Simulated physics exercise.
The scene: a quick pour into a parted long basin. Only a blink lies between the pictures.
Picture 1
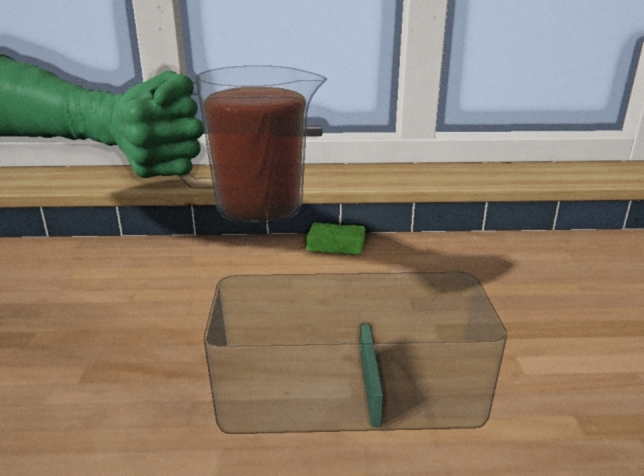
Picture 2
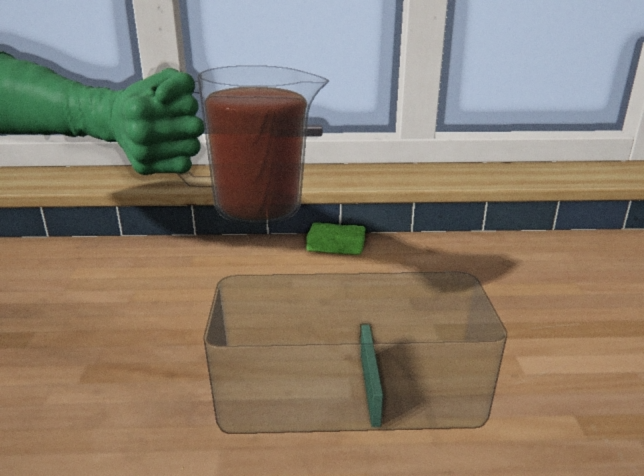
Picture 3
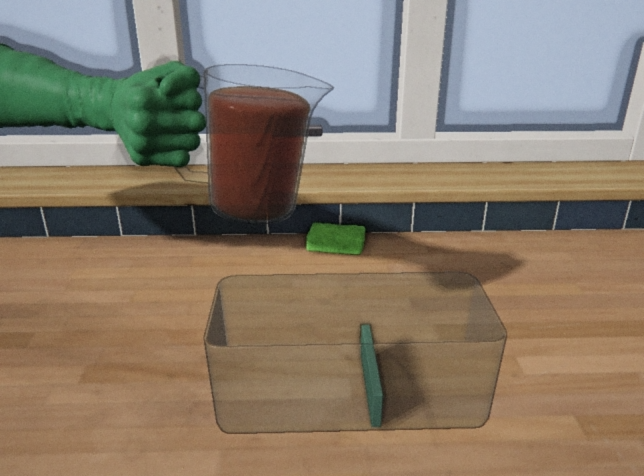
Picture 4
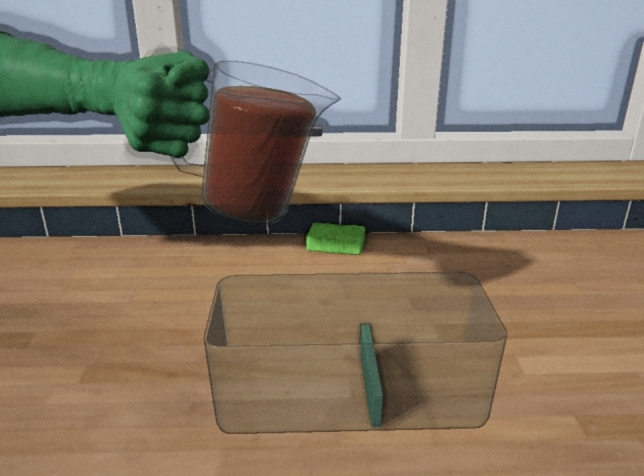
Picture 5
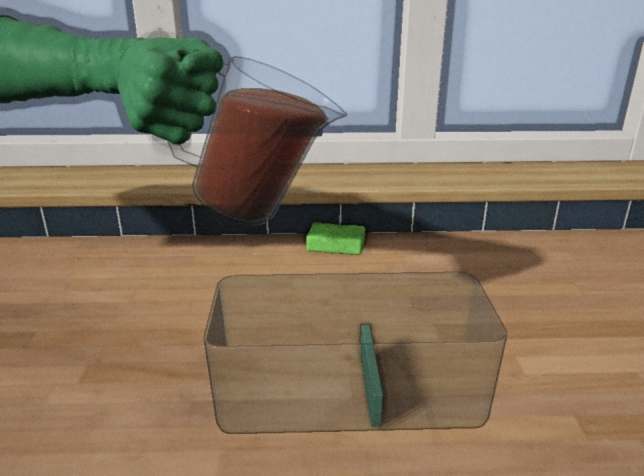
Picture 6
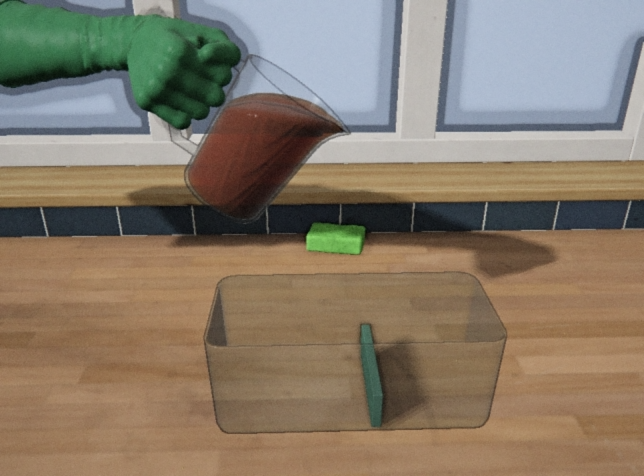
A green hand held a clear jug of reddish-brown liquid above a see-through basin with a small divider, then tilted it steadily to the right until the liquid reached the spout.
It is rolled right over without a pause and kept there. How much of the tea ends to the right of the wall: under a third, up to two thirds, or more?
It comes to more than two thirds.
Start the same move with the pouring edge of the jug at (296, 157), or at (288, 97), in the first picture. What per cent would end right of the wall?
Near 15 % and 30 %.
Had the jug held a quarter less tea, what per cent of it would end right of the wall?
Near 85 %.
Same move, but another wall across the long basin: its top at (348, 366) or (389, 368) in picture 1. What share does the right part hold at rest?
Near 85 % and 60 %.
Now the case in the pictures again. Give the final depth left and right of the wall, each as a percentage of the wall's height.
The left part 0 per cent, the right part 80.
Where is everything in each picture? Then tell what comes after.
Tilt 0°; pouring edge (327, 77); surface from (204, 97) to (307, 96); the long basin's rim runs from (212, 310) to (490, 305); the wall's top is at (371, 358), in the first frame.
Tilt 2°; pouring edge (329, 79); surface from (206, 95) to (307, 97), in the second frame.
Tilt 7°; pouring edge (334, 86); surface from (209, 92) to (312, 101), in the third frame.
Tilt 14°; pouring edge (341, 97); surface from (216, 91) to (318, 105), in the fourth frame.
Tilt 24°; pouring edge (348, 113); surface from (213, 121) to (329, 111), in the fifth frame.
Tilt 36°; pouring edge (352, 132); surface from (206, 132) to (339, 118), in the sixth frame.
A moment on, the jug is tipped right over and 57 per cent is still to pour, 0 is left of the wall and 7 right of it.
Next, the jug is tipped right over and 20 per cent is still to pour, 3 is left of the wall and 51 right of it.
Then the jug is tipped right over and 5 per cent is still to pour, 4 is left of the wall and 79 right of it.
Later the jug is tipped right over and 1 per cent is still to pour, 6 is left of the wall and 88 right of it.
In the end 6 per cent lies left of the wall, 89 right of it and 5 outside.
